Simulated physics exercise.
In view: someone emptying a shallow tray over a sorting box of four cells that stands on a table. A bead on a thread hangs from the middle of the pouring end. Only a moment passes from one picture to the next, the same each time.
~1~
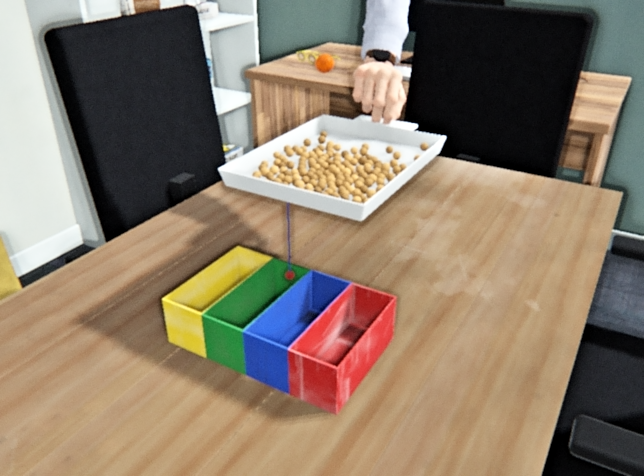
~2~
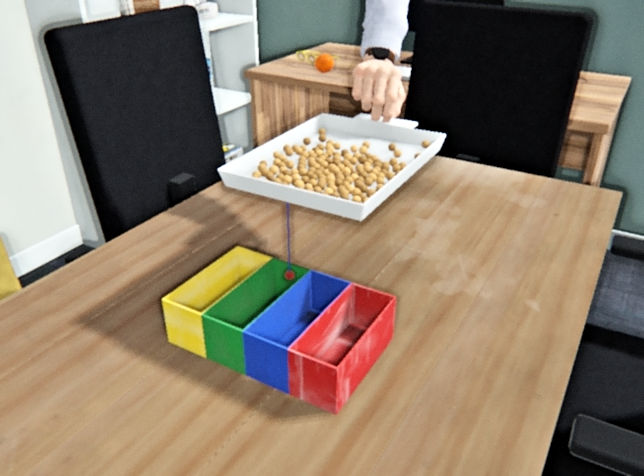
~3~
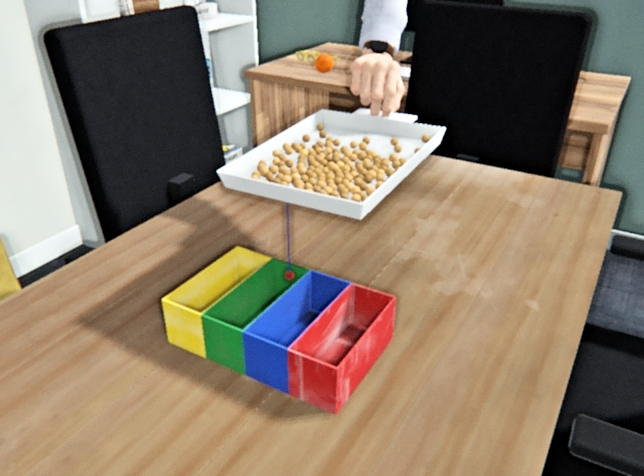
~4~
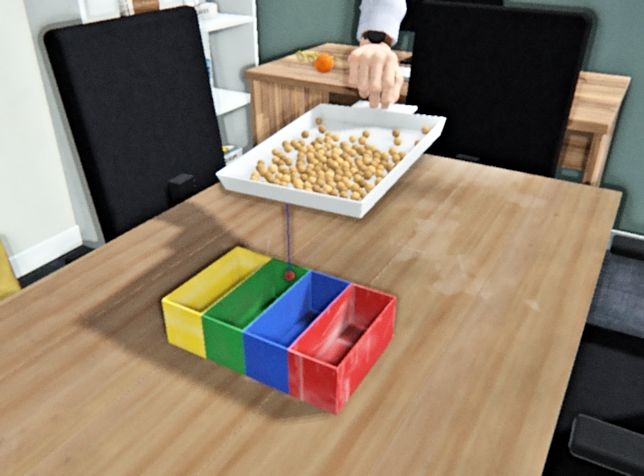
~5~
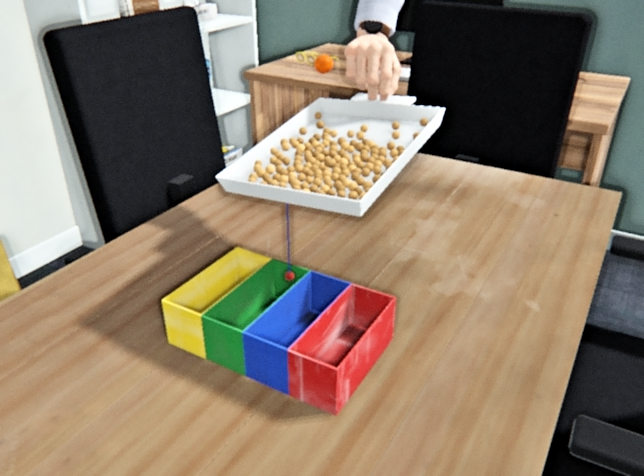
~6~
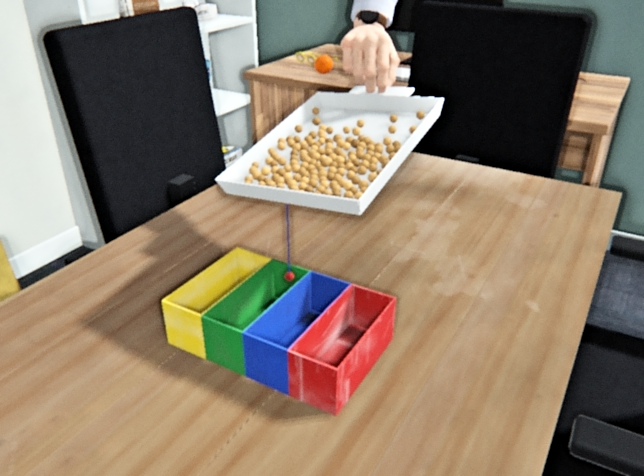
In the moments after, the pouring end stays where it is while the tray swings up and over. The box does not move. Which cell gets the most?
The yellow one ends fullest.
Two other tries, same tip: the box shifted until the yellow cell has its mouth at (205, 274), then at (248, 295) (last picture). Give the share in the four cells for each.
First some 100, then 20 per cent.
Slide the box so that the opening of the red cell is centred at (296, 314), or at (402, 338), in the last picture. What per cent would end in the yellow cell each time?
About 20 and 10 per cent.
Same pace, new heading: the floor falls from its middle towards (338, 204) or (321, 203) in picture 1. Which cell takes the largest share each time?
The first try: That red cell. The second: Red.
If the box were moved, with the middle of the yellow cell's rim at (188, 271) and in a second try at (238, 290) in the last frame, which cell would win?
One: That green cell. Two: The yellow cell.
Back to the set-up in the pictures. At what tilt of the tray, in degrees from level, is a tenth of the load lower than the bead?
Around 60° of tilt.
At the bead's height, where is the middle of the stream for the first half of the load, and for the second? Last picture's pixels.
First near (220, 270), later near (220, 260).
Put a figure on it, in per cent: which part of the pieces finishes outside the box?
Some 20 per cent.
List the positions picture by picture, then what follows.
The first picture shows corners of the pouring end near (225, 168) and (362, 202), level; middle of the load near (327, 174), round wooden beads; bead on its thread near (290, 275); yellow cell near (184, 324); green cell near (224, 340); blue cell near (267, 358); red cell near (313, 377).
The second picture shows corners of the pouring end near (225, 169) and (361, 202), level; middle of the load near (327, 173).
The third picture shows corners of the pouring end near (224, 170) and (360, 201), tipped barely, lowest at the left corner; middle of the load near (326, 172).
The fourth picture shows corners of the pouring end near (223, 173) and (359, 199), tipped a little, lowest at the left corner; middle of the load near (325, 169).
The fifth picture shows corners of the pouring end near (223, 175) and (358, 198), tipped a little, lowest at the left corner; middle of the load near (323, 167).
The sixth picture shows corners of the pouring end near (222, 177) and (357, 197), tipped a little, lowest at the left corner; middle of the load near (328, 162), the bulk on the move; yellow cell near (184, 325); green cell near (223, 342); blue cell near (266, 359); red cell near (313, 379).
Shortly afterwards, tray tipped steeply; all but a few on the tray; only a few in the yellow cell; a little falling or outside the box.
Next, tray tipped right over; a little on the tray; near two thirds in the yellow cell; a little in the green cell; only a few in the blue cell; near a quarter falling or outside the box.
Some moments later, tray tipped past a quarter turn; the bulk in the yellow cell; a little in the green cell; only a few in the blue cell; near a quarter falling or outside the box.
In the end, tray tipped past a quarter turn; the bulk in the yellow cell; a little in the green cell; only a few in the blue cell; none at all in the red cell; near a quarter outside the box.
